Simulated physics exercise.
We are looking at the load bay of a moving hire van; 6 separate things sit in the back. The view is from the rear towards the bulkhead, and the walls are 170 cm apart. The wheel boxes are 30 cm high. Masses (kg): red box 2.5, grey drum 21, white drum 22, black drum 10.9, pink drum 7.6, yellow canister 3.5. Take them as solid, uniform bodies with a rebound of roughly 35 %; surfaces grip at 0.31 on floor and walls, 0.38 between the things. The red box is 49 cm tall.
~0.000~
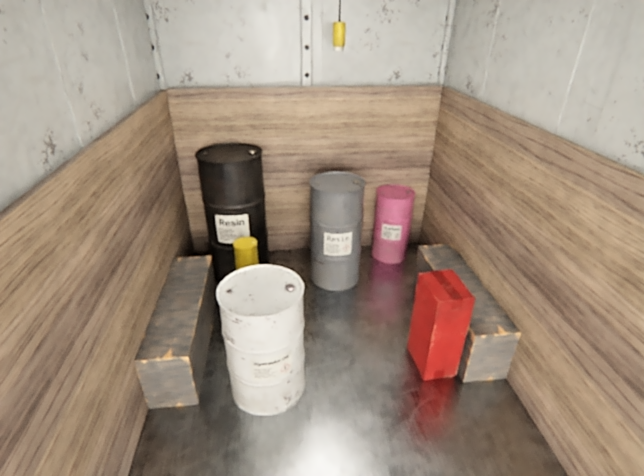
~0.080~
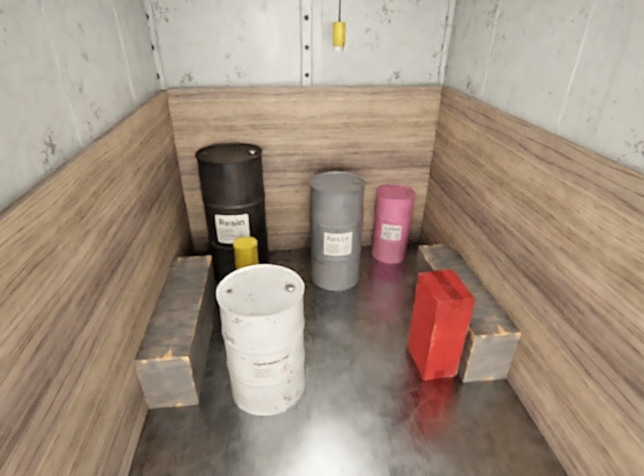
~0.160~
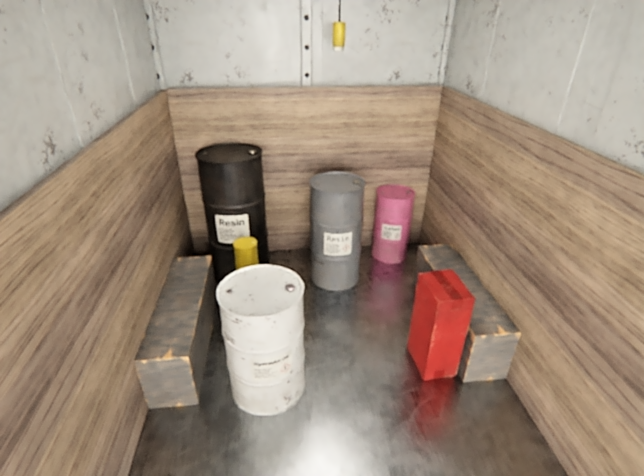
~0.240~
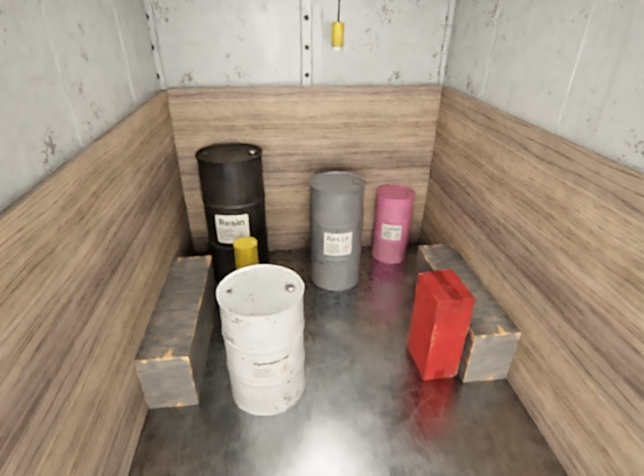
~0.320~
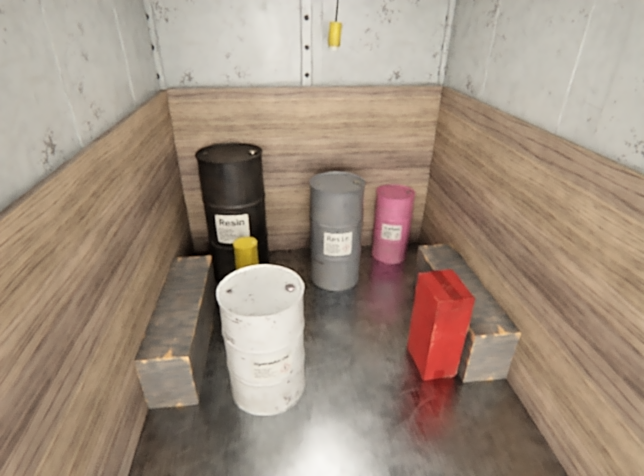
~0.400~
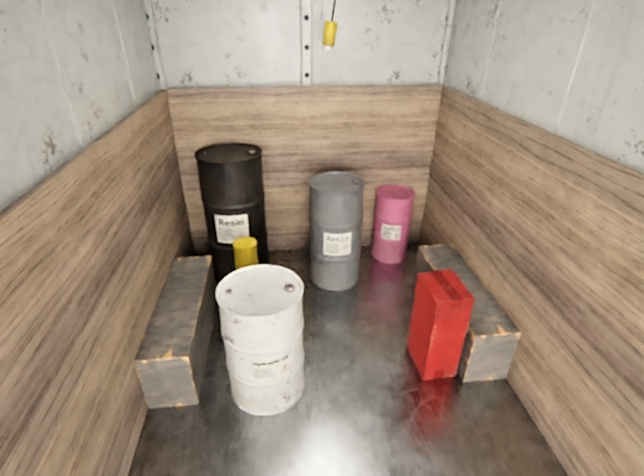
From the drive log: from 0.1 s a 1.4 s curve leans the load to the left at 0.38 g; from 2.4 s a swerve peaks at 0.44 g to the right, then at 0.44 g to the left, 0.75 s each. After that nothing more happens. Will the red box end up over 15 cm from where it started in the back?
The red box gets shifted.
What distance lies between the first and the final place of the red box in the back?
About 58 cm.
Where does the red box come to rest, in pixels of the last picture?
Near (321, 334).
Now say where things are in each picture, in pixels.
The first picture shows steady run; red box (438, 325); grey drum (336, 232).
The second picture shows steady run; black drum (236, 216); pink drum (392, 224).
The third picture shows push 0.09 g left; grey drum (336, 232).
The fourth picture shows push 0.21 g left; white drum (265, 340); black drum (236, 216).
The fifth picture shows push 0.33 g left; pink drum (392, 224).
The sixth picture shows push 0.38 g left; red box (437, 325); grey drum (336, 232).
After 0.80 s, push 0.38 g left; red box slid 9 cm near (419, 326); grey drum slid 8 cm; pink drum slid 8 cm.
After 1.00 s, push 0.38 g left; red box slid 19 cm near (400, 328); grey drum slid 17 cm; pink drum slid 17 cm.
After 1.30 s, push 0.30 g left; red box slid 39 cm near (358, 331); grey drum slid 36 cm; pink drum slid 35 cm.
After 2.90 s, push 0.29 g right; red box slid 55 cm near (325, 333); pink drum slid 48 cm; grey drum slid 43 cm.
At rest (4.4 s), not toppled but over 15 cm from the start, red box, grey drum, black drum and pink drum; the other 2 in place, give or take 15 cm. In the last view, red box near (321, 334).
